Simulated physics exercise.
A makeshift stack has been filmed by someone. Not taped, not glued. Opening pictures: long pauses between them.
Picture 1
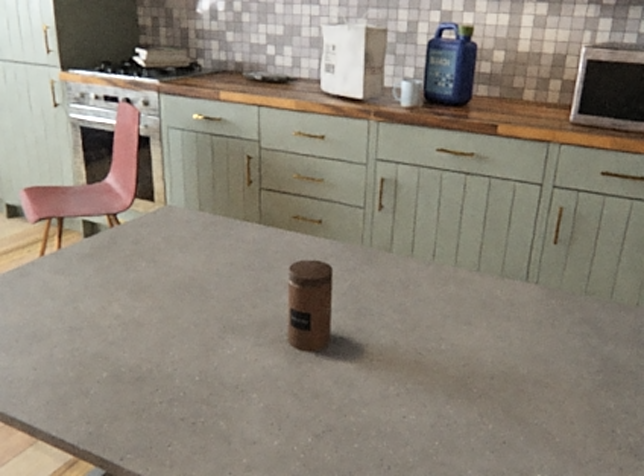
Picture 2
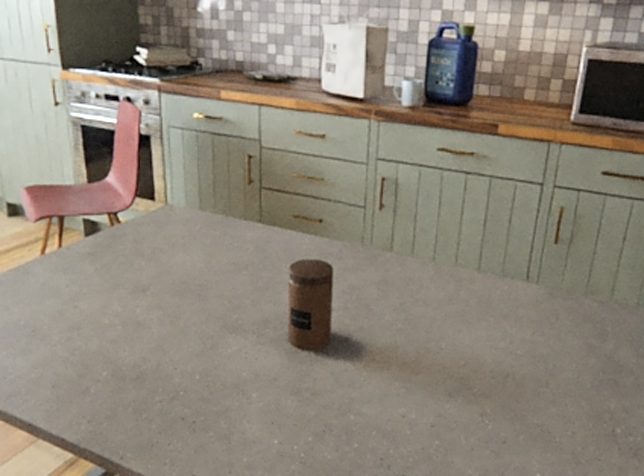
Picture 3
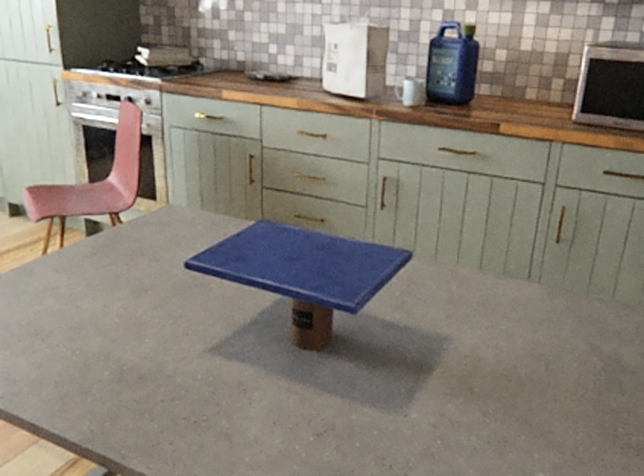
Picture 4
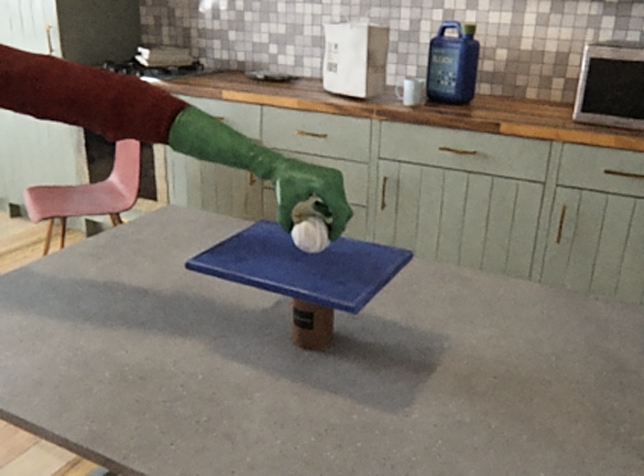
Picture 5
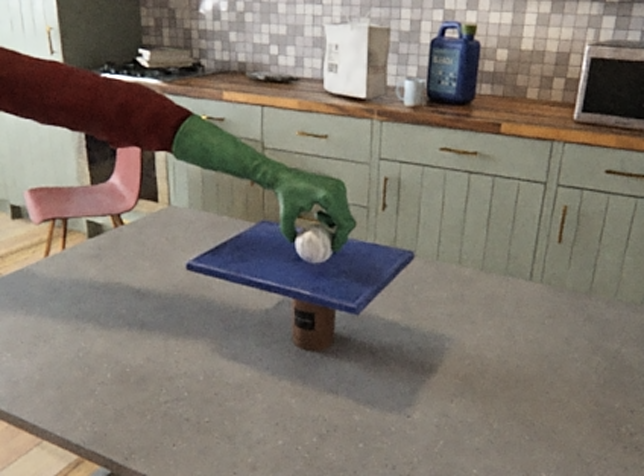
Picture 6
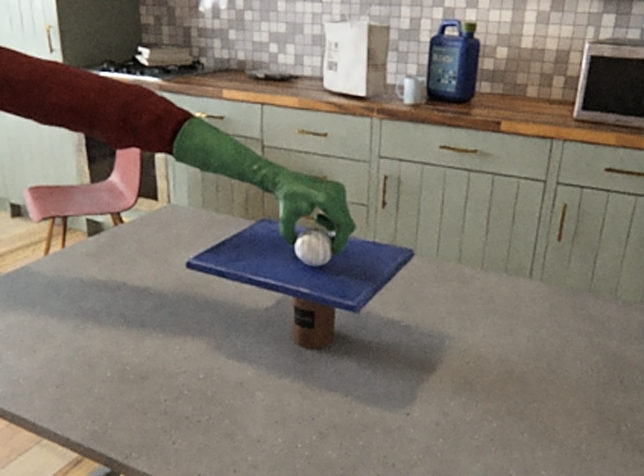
A green-gloved hand on a dark red sleeve reaches in from the left, lowers a white onion onto a blue lid and keeps hold of it. The lid, flat and rectangular, appears partway through on top of a brown jar at the centre of a grey table. Seen from slightly above, the kitchen behind has green cabinets, a pink chair at left and a blue jug, the view almost still.
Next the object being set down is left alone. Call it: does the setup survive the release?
It survives.
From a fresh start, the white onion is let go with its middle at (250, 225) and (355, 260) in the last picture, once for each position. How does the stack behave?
On the first try it falls down; on the second try it stays put.
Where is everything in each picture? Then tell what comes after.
In the first frame, the last thing is not in view yet.
In the second frame, the last thing is not in view yet.
In the third frame, the last thing is not in view yet; blue lid (301, 260).
In the fourth frame, coming down; white onion (312, 233); blue lid (302, 260).
In the fifth frame, coming down; white onion (315, 244); blue lid (303, 261).
In the sixth frame, set down, still held; white onion (315, 247); blue lid (303, 259).
Then, 0.20 s after the last picture, nothing has stirred.
Then, 0.40 s after the last picture, white onion resting near (315, 247).
At rest, all 3 in place. Seen from the same camera at the end, white onion near (315, 247). The stack stays up.
